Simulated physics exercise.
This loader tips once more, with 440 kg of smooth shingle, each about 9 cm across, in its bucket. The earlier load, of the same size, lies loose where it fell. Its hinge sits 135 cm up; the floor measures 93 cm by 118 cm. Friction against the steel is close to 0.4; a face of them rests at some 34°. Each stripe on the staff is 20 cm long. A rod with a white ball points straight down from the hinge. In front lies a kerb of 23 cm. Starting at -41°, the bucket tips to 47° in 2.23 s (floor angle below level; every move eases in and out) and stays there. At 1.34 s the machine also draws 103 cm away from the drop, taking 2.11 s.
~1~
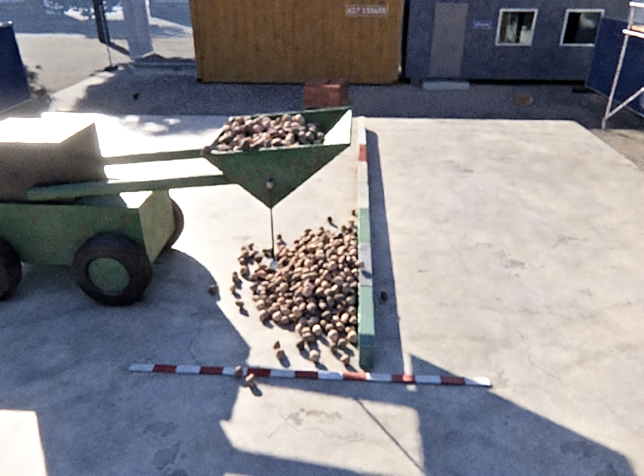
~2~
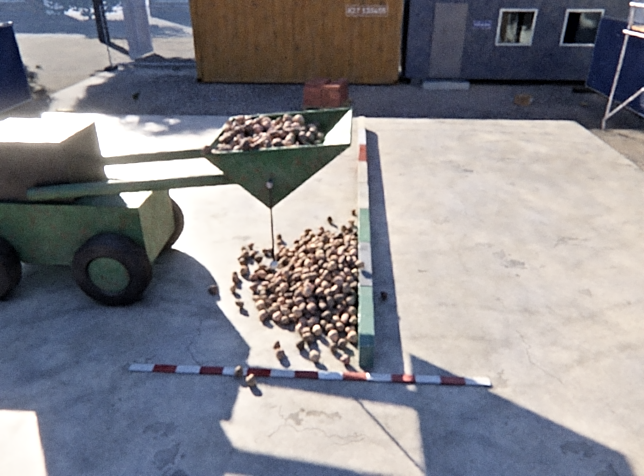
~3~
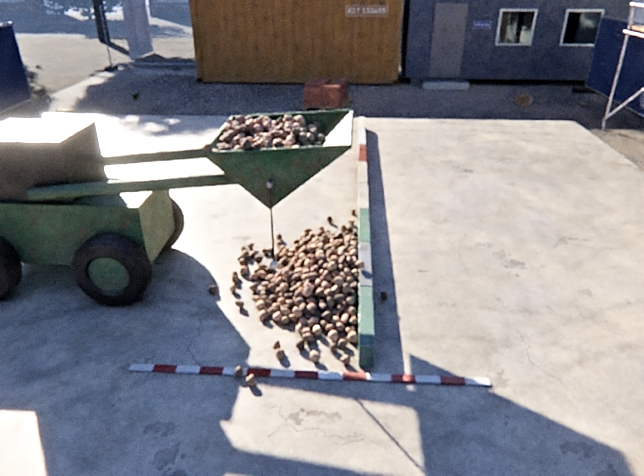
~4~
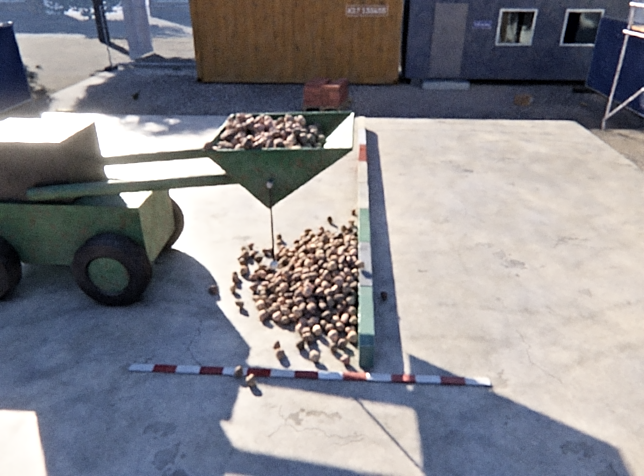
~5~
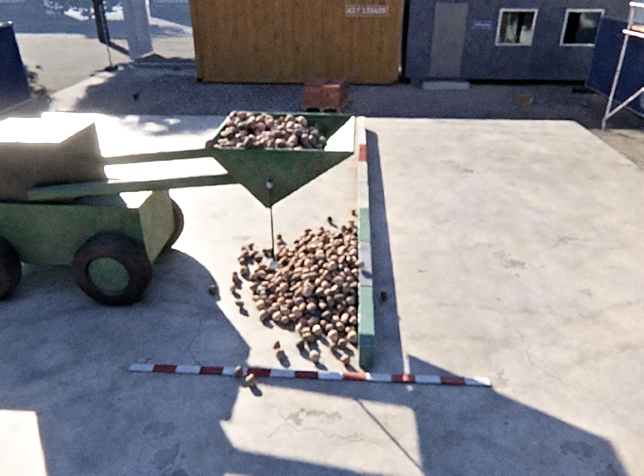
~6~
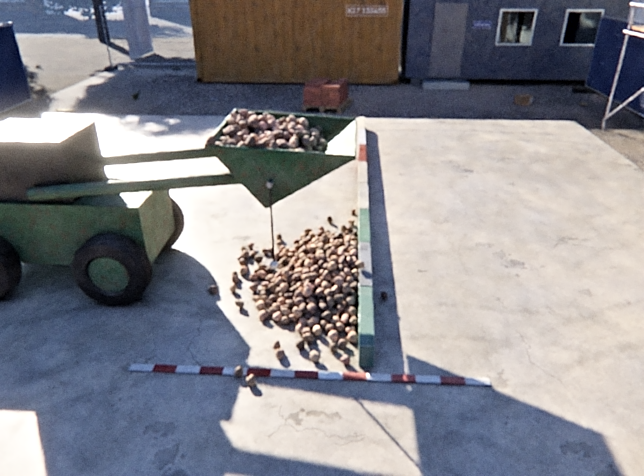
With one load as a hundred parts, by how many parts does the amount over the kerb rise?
Some 28 per cent is added.
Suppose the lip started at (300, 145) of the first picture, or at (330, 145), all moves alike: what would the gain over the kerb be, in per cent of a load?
About 0 and 15 per cent.
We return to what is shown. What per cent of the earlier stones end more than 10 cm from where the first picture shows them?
About 15 per cent.
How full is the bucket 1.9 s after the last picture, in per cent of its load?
About 0 per cent.
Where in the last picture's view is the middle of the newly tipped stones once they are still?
Their middle is at about (340, 269).
Then, 1.2 s after the last picture the floor is at 33°; in per cent of one load, 76 in the bucket, 123 on this side of the kerb, 1 over the kerb; the foremost stones are at (372, 250).
Then, 1.9 s after the last picture the floor is at 47°; in per cent of one load, 0 in the bucket, 175 on this side of the kerb, 25 over the kerb; the foremost stones are at (462, 284).
Then, 3.5 s after the last picture the floor is at 47°; in per cent of one load, 0 in the bucket, 172 on this side of the kerb, 28 over the kerb; the foremost stones are at (525, 286).
Then, 6.3 s after the last picture the floor is at 47°; in per cent of one load, 0 in the bucket, 172 on this side of the kerb, 28 over the kerb; the foremost stones are at (525, 286). Net gain over the kerb, 28.
